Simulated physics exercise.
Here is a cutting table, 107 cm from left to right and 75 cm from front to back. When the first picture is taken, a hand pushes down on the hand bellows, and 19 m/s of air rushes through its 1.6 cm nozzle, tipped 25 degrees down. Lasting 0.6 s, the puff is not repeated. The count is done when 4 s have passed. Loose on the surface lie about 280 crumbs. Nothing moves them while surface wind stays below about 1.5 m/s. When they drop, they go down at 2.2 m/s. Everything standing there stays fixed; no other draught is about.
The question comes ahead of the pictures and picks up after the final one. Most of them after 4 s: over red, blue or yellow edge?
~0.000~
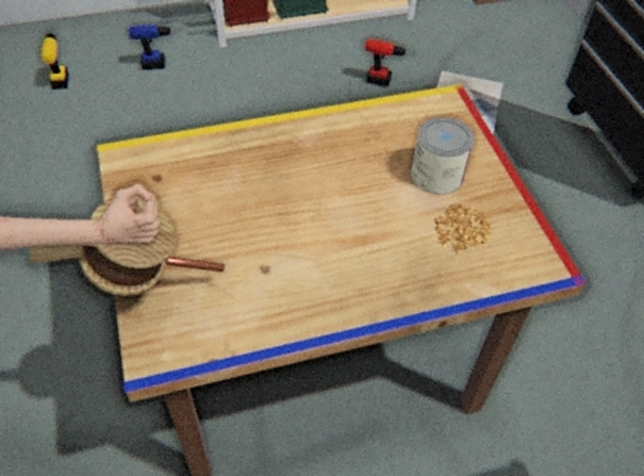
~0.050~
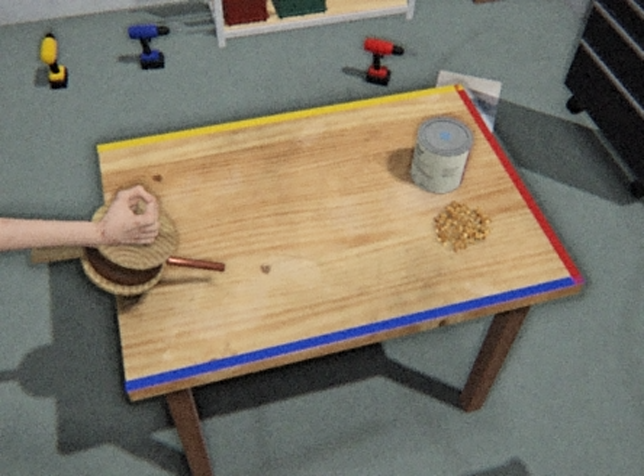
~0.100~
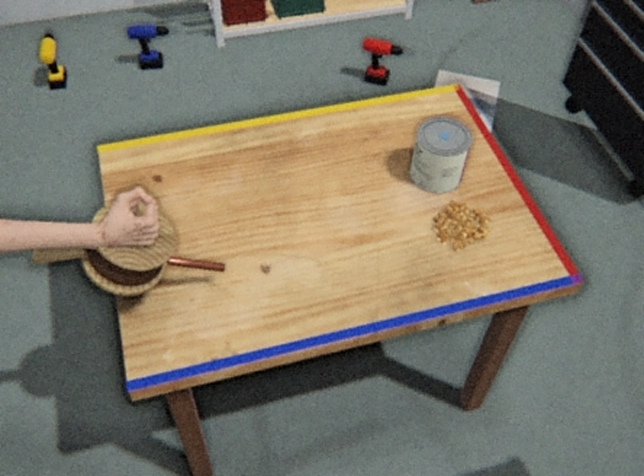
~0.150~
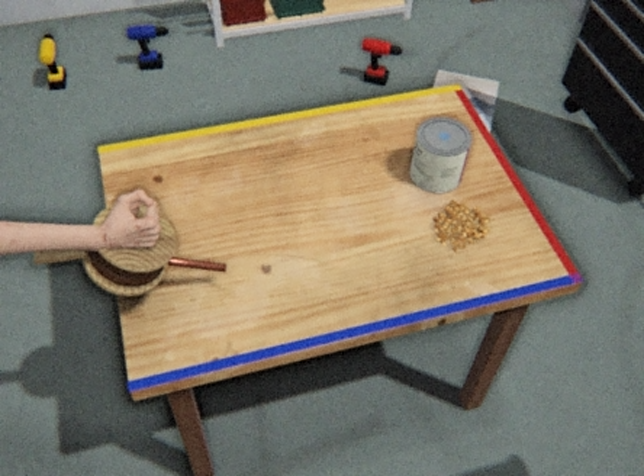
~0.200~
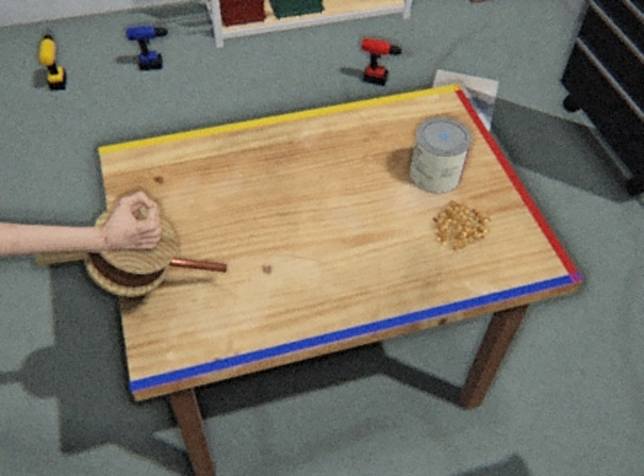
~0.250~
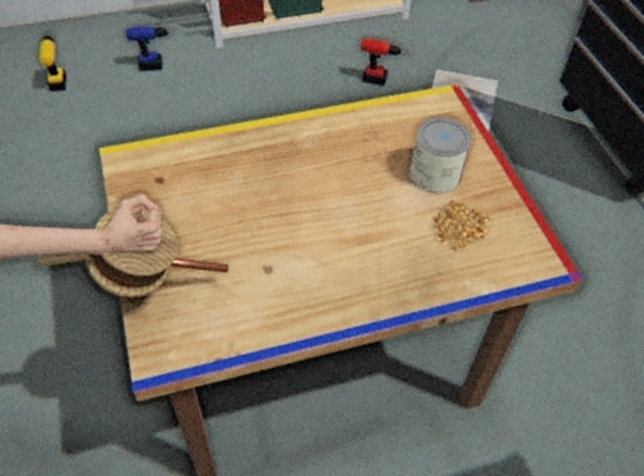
Red edge.
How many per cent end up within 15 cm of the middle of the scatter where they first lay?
Some 1 per cent.
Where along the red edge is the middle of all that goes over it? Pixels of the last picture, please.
At roughly pixel (537, 208).
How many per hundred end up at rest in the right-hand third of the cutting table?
I'd estimate around 5 per cent.
After 0.8 s the count stands so, 92 % are over the red edge, 0 % over the blue edge and 0 % over the yellow edge.
After 1.3 s the count stands so, 95 % are over the red edge, 0 % over the blue edge and 0 % over the yellow edge.
After 2.2 s the count stands so, 95 % are over the red edge, 0 % over the blue edge and 0 % over the yellow edge.
After 4.0 s, at the end, 95 % are over the red edge, 0 % over the blue edge and 0 % over the yellow edge.
